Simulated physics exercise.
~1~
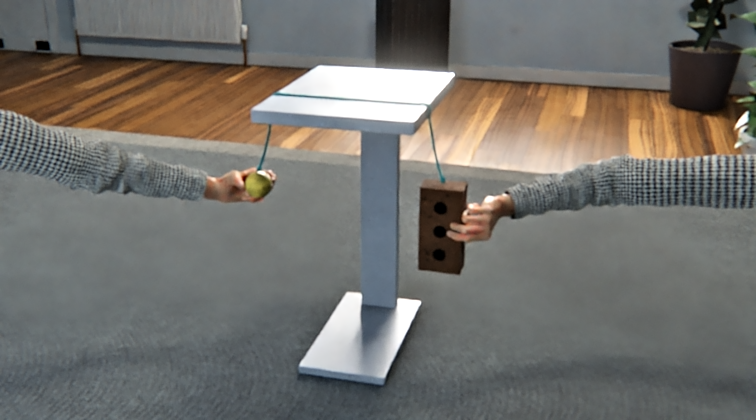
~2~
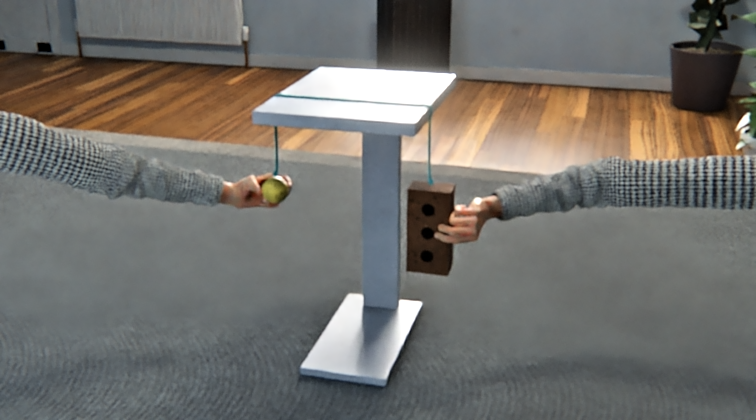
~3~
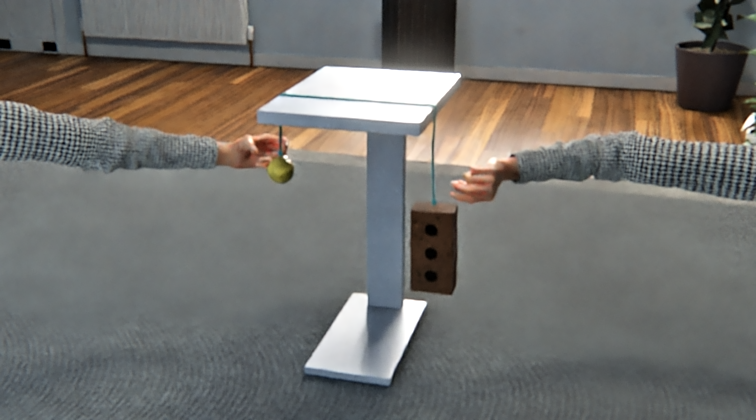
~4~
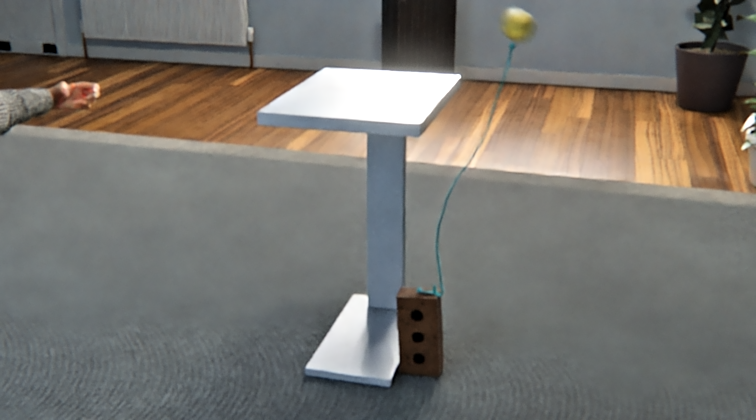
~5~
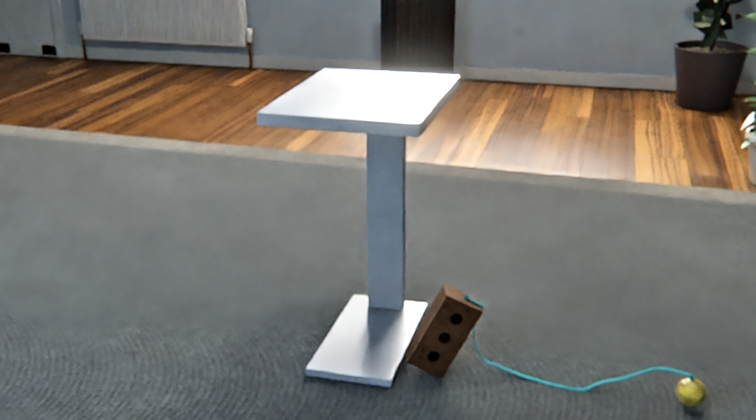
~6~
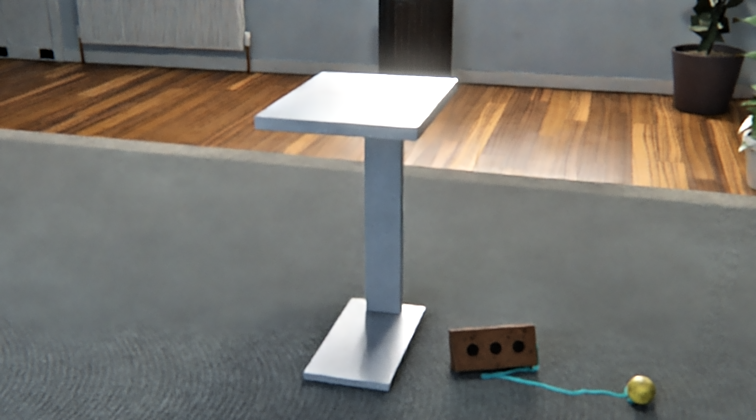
Two hands let go of a small yellow-green ball and a brown brick tied to a ribbon across a white stand, and the brick dropped, pulling the ball up and over the top until both lay on the floor at the right.
